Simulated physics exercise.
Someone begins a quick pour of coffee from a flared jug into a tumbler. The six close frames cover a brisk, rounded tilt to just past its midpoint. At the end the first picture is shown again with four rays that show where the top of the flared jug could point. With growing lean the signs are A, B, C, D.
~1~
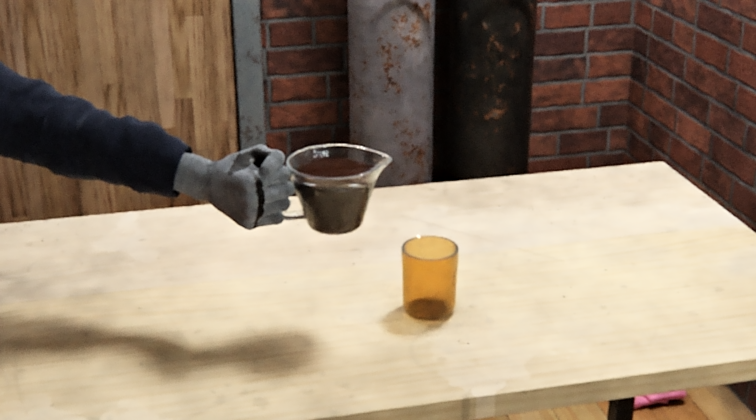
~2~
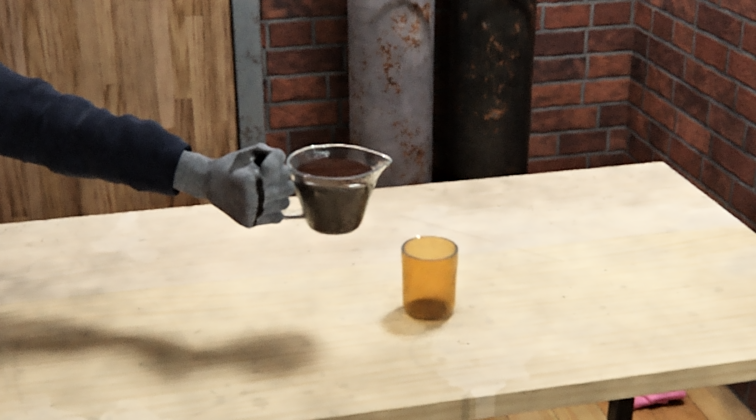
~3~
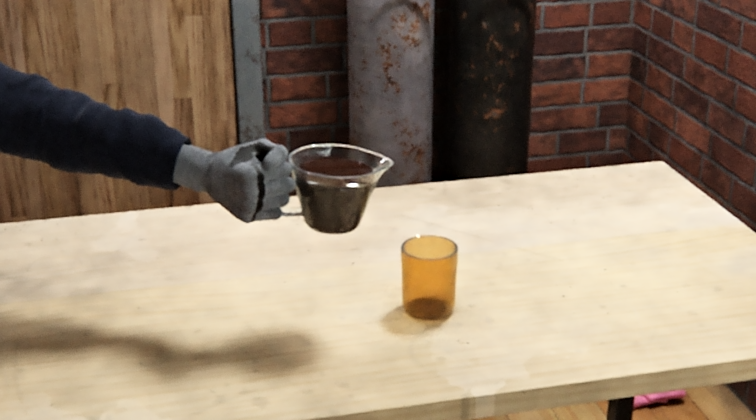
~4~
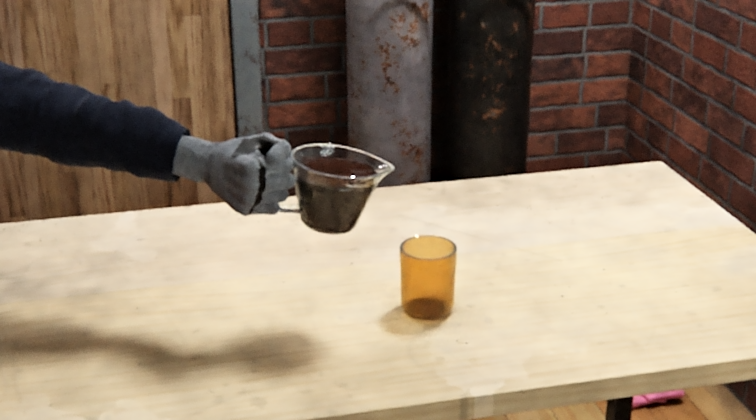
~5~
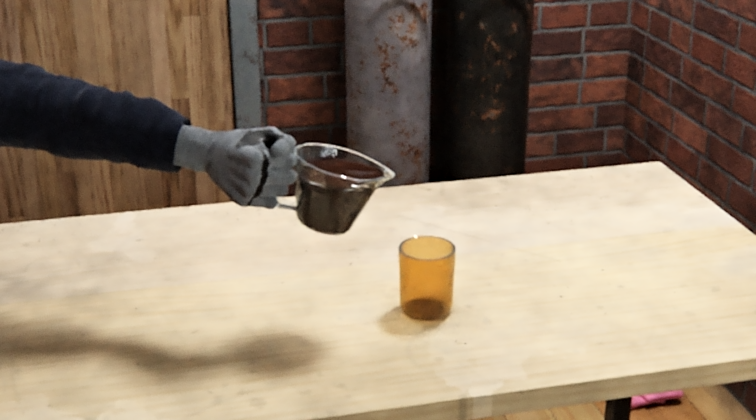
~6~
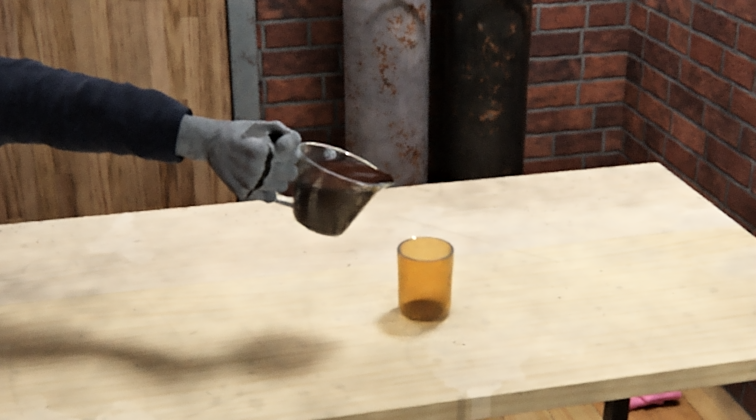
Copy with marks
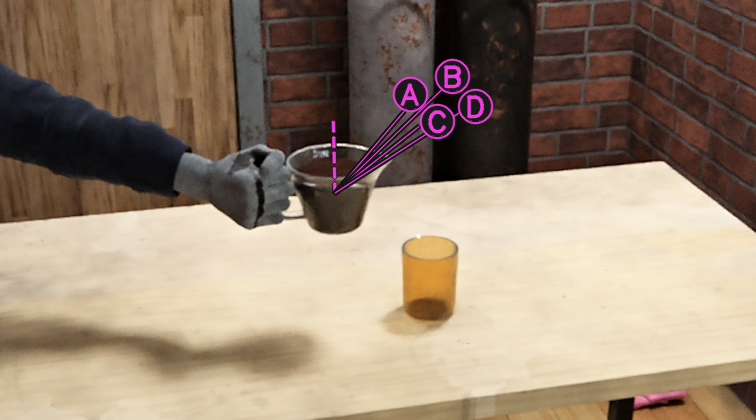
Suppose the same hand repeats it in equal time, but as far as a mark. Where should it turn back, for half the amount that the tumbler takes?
The answer is tilt A.
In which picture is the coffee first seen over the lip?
In picture 6.
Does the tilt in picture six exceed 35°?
No, it does not.
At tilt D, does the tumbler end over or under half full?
Over half.
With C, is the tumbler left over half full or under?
Over.
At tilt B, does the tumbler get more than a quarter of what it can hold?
Yes.
On the marked copy, A at (404, 111); B at (441, 89); C at (418, 126); D at (459, 113).
With A, the tumbler ends with about 49 % of what it can hold.
With B, the tumbler ends with about 61 % of what it can hold.
With C, the tumbler ends with about 75 % of what it can hold.
With D, the tumbler ends with about 87 % of what it can hold; 4 % of the coffee is spilt.
